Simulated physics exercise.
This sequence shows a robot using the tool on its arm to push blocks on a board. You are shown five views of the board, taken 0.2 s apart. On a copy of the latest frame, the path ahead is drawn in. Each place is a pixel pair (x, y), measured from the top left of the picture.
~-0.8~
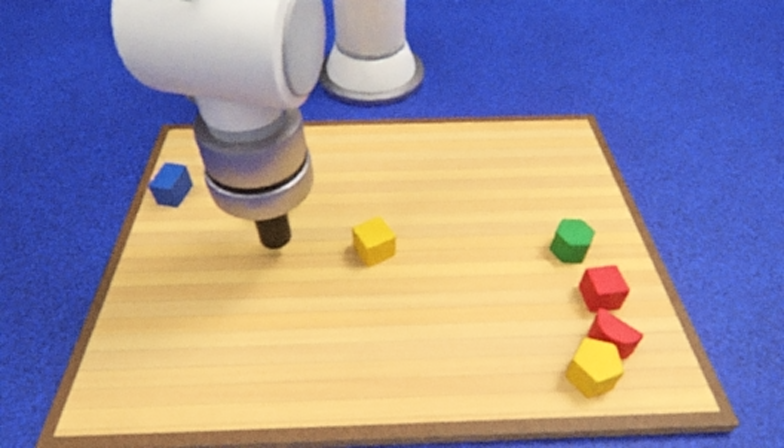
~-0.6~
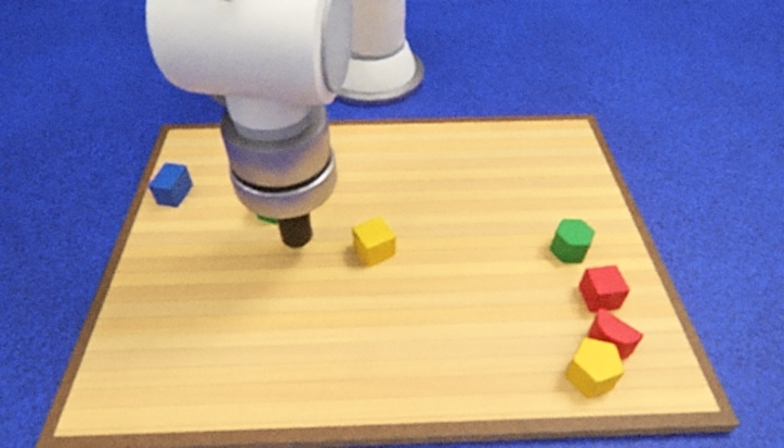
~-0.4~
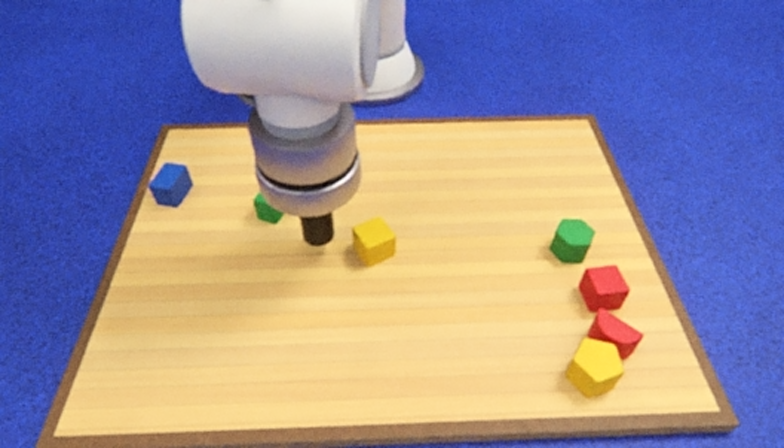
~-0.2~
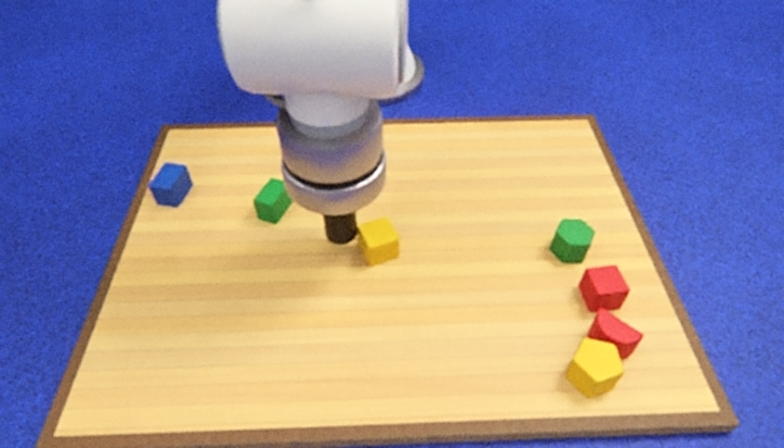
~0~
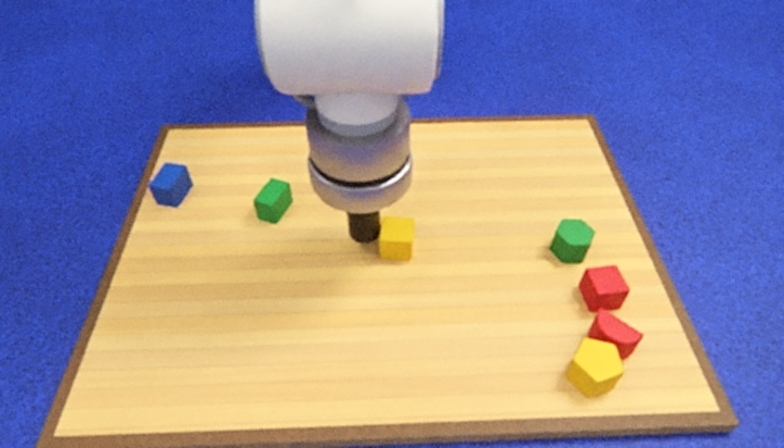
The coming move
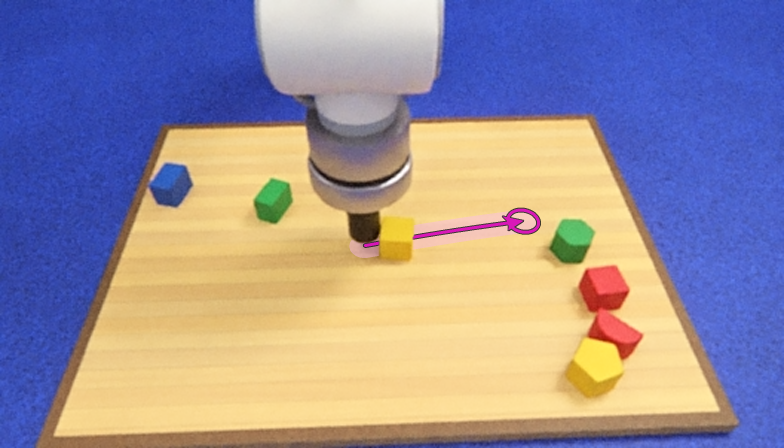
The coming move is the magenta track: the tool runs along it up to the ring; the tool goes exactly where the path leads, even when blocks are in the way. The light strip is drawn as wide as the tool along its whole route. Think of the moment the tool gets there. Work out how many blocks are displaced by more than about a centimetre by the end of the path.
One gets moved.
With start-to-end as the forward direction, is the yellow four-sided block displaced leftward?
No
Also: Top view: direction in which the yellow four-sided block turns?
My answer: Clockwise.
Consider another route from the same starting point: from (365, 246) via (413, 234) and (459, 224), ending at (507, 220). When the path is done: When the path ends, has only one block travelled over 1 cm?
That would be a yes.
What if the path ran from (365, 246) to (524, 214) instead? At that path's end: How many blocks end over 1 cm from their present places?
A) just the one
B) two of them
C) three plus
A (just the one)
The line goes from (365, 246) to (523, 221).
What follows on the original path. One third of the way, tool at (421, 223); yellow four-sided block at (451, 228), turned 30° clockwise.
Two thirds of the way, tool at (475, 215); yellow four-sided block at (478, 234), turned 70° clockwise.
At the end, tool at (527, 208); yellow four-sided block at (478, 234), turned 75° clockwise; green hexagon unmoved.
